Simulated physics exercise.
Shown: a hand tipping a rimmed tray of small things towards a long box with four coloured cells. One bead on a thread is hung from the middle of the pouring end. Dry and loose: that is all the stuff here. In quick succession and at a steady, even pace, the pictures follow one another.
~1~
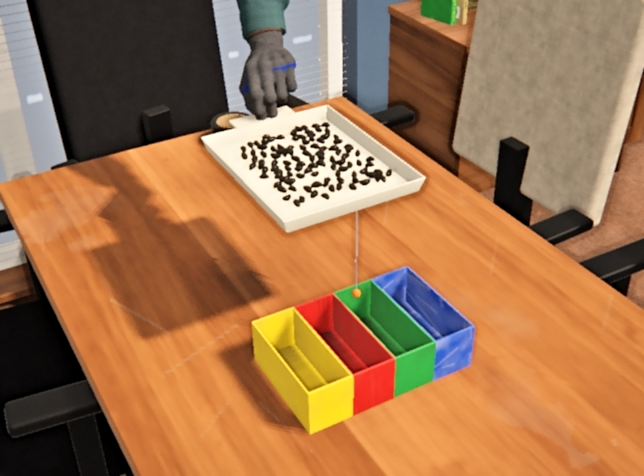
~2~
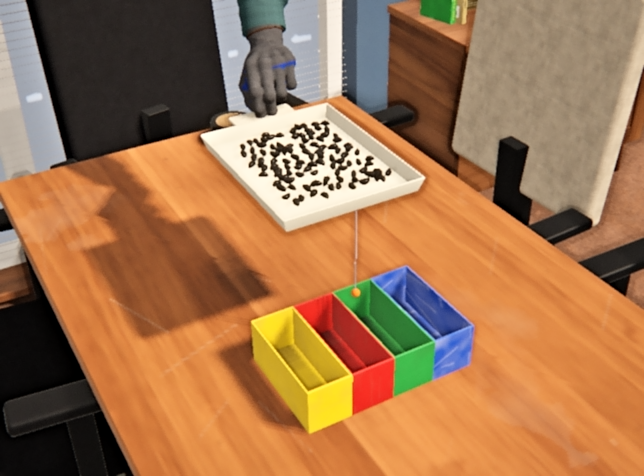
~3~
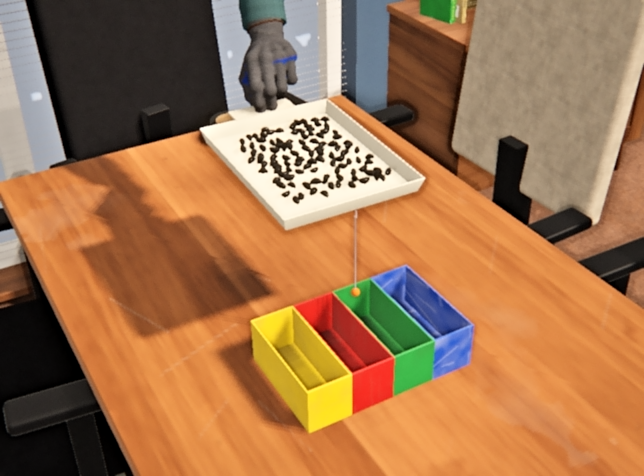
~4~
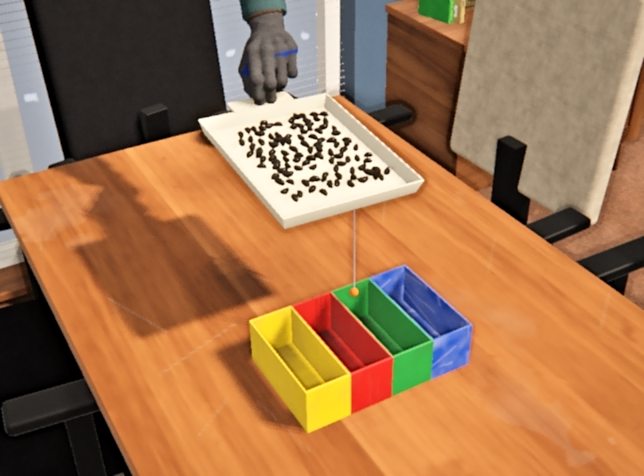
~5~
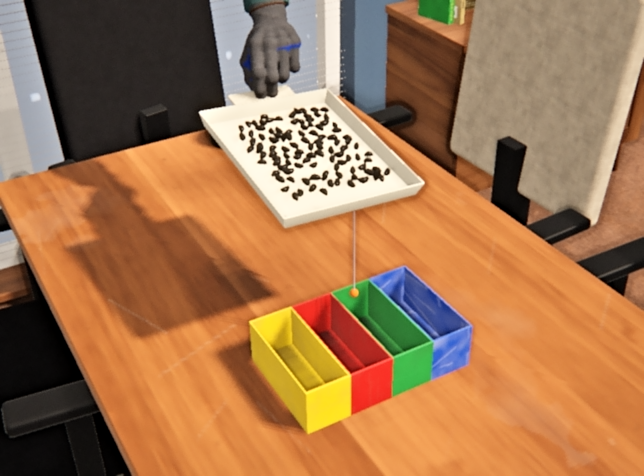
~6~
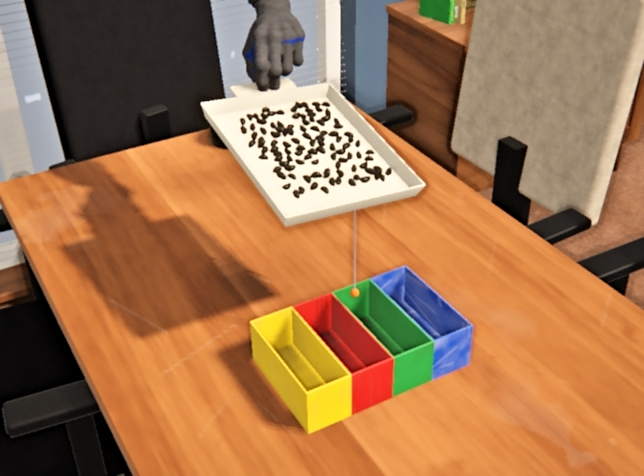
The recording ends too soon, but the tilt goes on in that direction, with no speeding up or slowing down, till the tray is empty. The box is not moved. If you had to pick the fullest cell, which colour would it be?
It would be blue.
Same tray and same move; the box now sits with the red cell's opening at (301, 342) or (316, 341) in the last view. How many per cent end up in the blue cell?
I'd say about 10 percent, followed by about 30 percent.
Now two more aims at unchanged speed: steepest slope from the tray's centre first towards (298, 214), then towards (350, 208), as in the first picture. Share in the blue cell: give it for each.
The share is 0 per cent in the first and 20 per cent in the second.
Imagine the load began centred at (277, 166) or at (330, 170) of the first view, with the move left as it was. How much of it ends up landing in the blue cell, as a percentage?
Shares: 60 % for the first, 70 % for the second.
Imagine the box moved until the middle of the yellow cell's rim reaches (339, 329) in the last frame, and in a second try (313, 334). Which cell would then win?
Case 1 - the cell in green; case 2 - the blue cell.
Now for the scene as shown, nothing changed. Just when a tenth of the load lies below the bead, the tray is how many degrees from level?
The tilt then is about 90°.
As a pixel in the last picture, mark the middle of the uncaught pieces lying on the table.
Those pieces end up centred close to (496, 331).
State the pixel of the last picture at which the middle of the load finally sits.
(422, 335).
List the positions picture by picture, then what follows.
Corners of the pouring end at (287, 218) and (419, 177), level; middle of the load at (312, 158), black beans; bead on its thread at (356, 293); yellow cell at (331, 401); red cell at (374, 383); green cell at (415, 366); blue cell at (454, 350), in the first picture.
Corners of the pouring end at (286, 217) and (418, 177), level; middle of the load at (311, 157), in the second picture.
Corners of the pouring end at (286, 216) and (418, 177), tipped barely, lowest at the right corner; middle of the load at (311, 154), in the third picture.
Corners of the pouring end at (286, 215) and (417, 179), tipped a little, lowest at the right corner; middle of the load at (310, 150), in the fourth picture.
Corners of the pouring end at (287, 214) and (418, 181), tipped a little, lowest at the right corner; middle of the load at (311, 147), in the fifth picture.
Corners of the pouring end at (288, 213) and (419, 183), tipped a little, lowest at the right corner; middle of the load at (312, 143); yellow cell at (329, 400); red cell at (372, 383); green cell at (413, 365); blue cell at (452, 349), in the sixth picture.
Soon, tray tipped steeply; nearly all on the tray; a stray few falling or outside the box.
A while on, tray tipped right over; about a third on the tray; about a quarter in the blue cell; a stray few in the green cell; about a third falling or outside the box.
Towards the end, tray tipped past a quarter turn; about two thirds in the blue cell; a small part in the green cell; about a quarter falling or outside the box.
Finally, tray tipped past a quarter turn; about two thirds in the blue cell; a small part in the green cell; none in the yellow cell; none in the red cell; about a quarter outside the box.
